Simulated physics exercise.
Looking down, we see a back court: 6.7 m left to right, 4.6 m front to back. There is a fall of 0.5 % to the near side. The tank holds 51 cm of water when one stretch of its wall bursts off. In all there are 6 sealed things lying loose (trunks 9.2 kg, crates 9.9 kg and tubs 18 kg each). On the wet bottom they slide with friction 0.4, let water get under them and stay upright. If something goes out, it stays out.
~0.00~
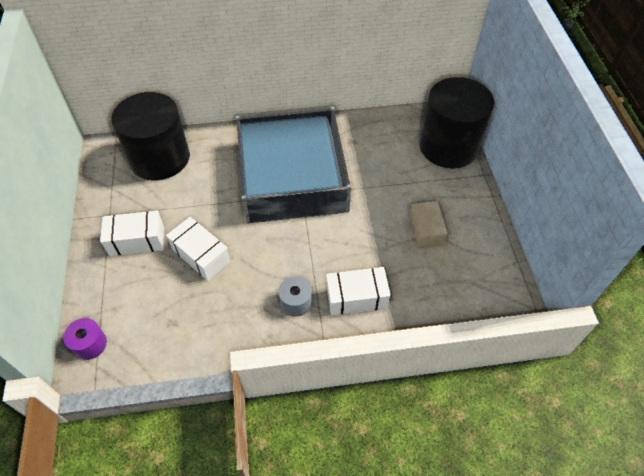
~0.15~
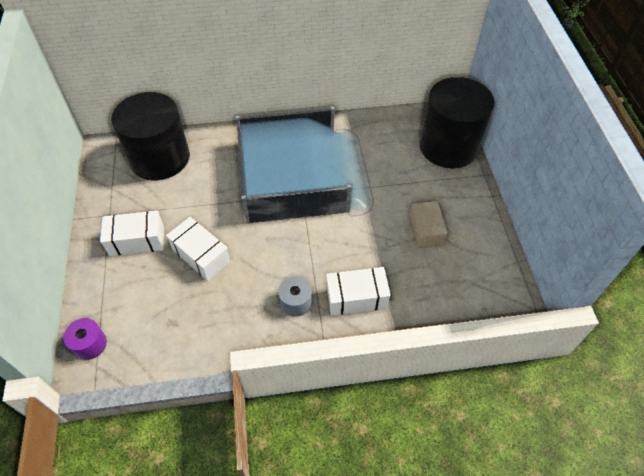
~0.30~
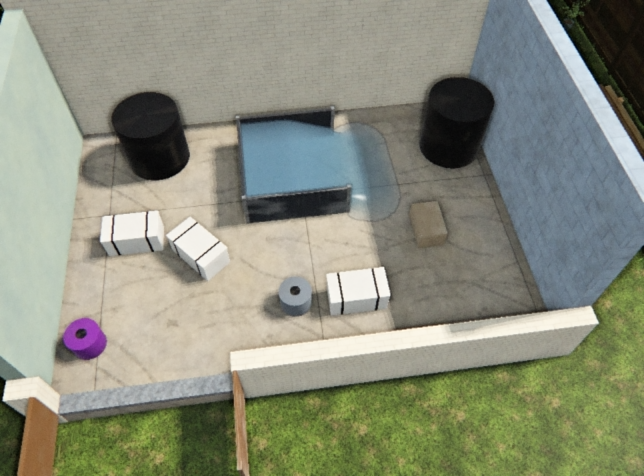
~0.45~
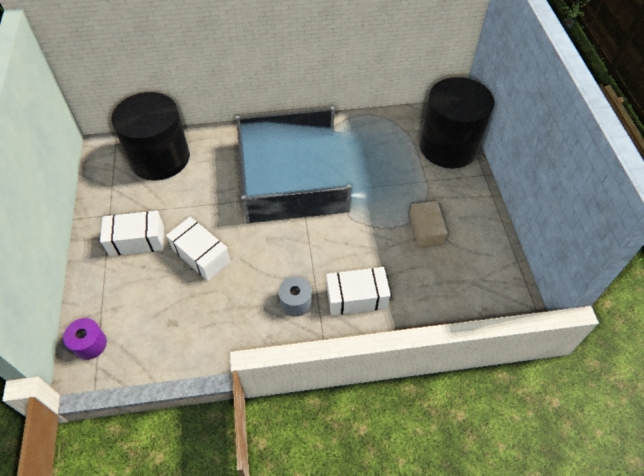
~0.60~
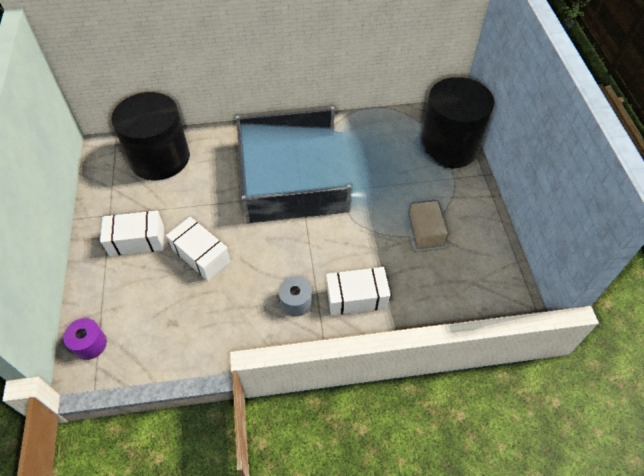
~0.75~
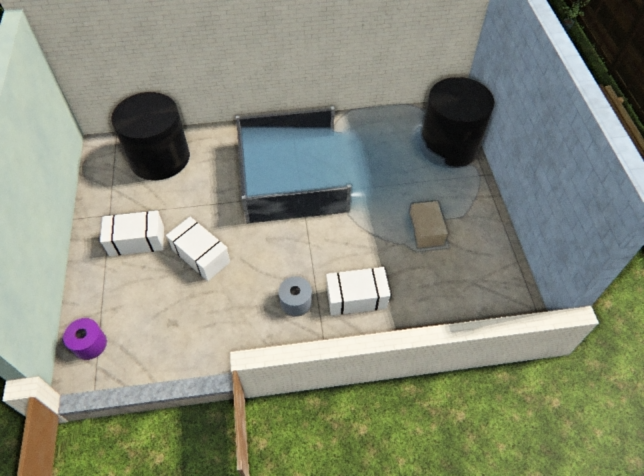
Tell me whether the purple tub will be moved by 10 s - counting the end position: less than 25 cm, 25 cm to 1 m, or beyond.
I'm guessing it fails to move much.
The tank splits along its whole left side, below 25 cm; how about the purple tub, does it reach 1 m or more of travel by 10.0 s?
After that, the purple tub is washed away.
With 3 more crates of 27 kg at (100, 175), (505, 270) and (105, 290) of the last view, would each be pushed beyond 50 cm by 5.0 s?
The first one ends up inside that, the second beyond that, the third inside that.
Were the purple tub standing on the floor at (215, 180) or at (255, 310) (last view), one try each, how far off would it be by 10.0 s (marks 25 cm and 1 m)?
One try each gives this: It remains roughly in place, then it remains roughly in place.
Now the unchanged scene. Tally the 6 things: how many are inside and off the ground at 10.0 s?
Count at that moment: 4.
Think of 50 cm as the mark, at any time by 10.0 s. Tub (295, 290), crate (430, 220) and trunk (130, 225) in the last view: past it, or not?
Taking them in order: Fell shy, exceeded and fell shy.
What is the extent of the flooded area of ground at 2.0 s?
Close to 12.0 m2, I'd say.
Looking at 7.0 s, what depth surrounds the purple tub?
4 cm or so.
After 2.0 s the purple tub is near (81, 334), 0.0 m from its start, aground; 0 of 6 are out; 0 afloat.
After 4.5 s the purple tub is near (81, 334), 0.0 m from its start, aground; 0 of 6 are out; 1 afloat.
After 7.0 s the purple tub is near (81, 334), 0.0 m from its start, aground; 0 of 6 are out; 0 afloat.
After 10.0 s the purple tub is near (81, 334), 0.0 m from its start, aground; 0 of 6 are out; 4 afloat.
